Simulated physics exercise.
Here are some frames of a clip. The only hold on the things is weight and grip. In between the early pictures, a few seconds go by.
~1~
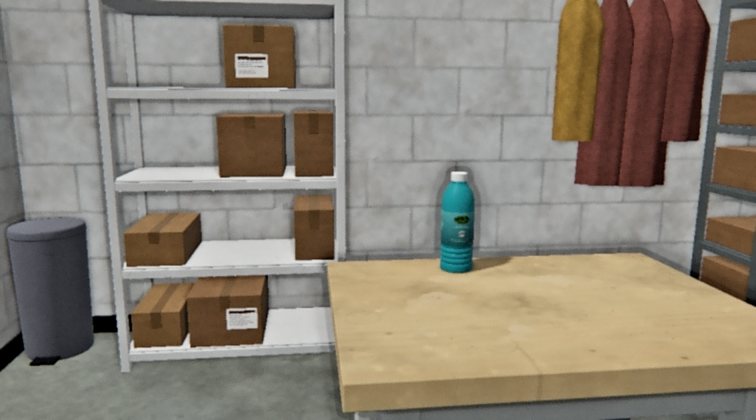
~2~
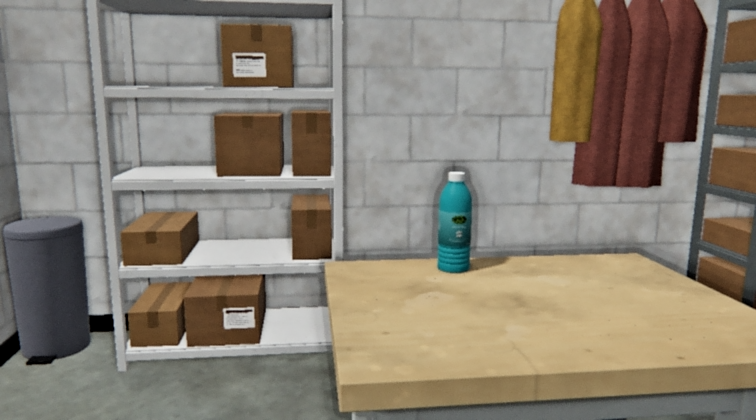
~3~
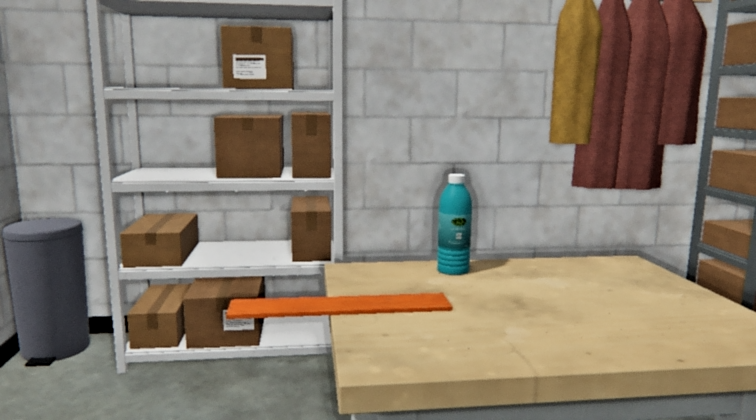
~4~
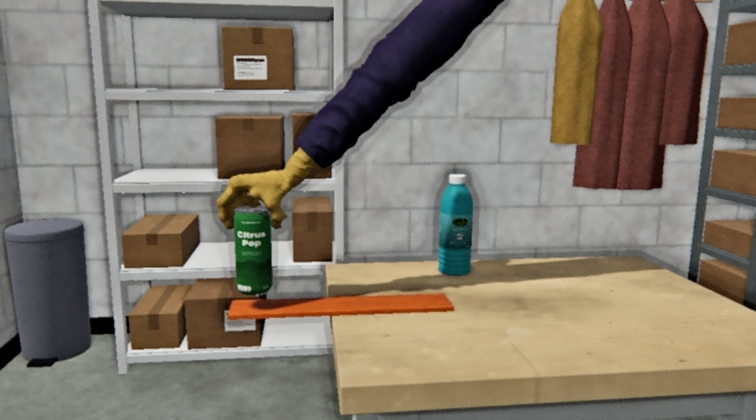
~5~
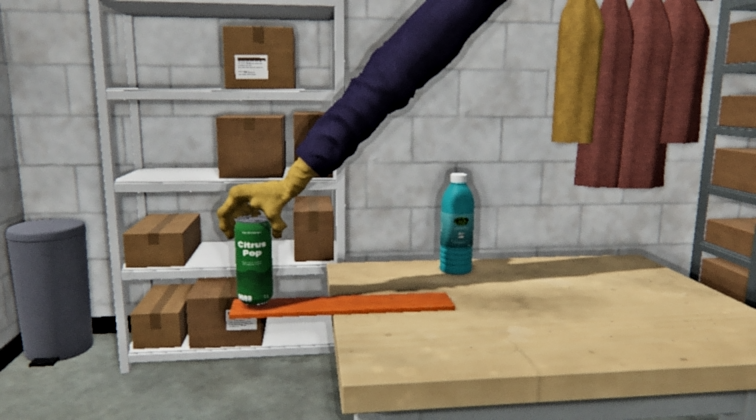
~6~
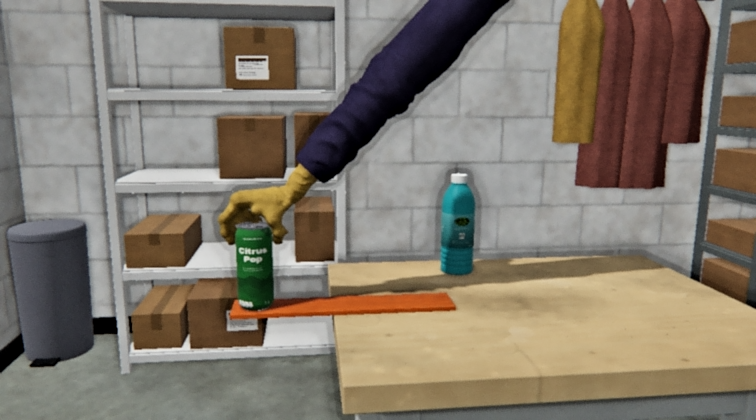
A gloved hand on a dark-sleeved arm reaches in from the top right of a storeroom, seen from slightly above a wooden table. A turquoise bottle stands on the table near shelves of brown boxes, and an orange strip appears, jutting past the table's left edge. The hand lowers a green can onto the strip's left end and keeps holding it, while the view shifts barely.
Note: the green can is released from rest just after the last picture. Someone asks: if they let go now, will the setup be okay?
No, it goes down.
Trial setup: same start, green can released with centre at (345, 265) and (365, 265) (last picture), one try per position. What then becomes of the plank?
It remains balanced the first time and remains balanced the second time.
Then, 0.40 s later than the last frame, green can and orange plank now down on the floor or falling.
Then, 0.60 s later than the last frame, things are still on the move.
Then, 0.70 s later than the last frame, as before.
When it is over, down on the floor or falling, green can and orange plank; turquoise bottle as before. The plank goes over.
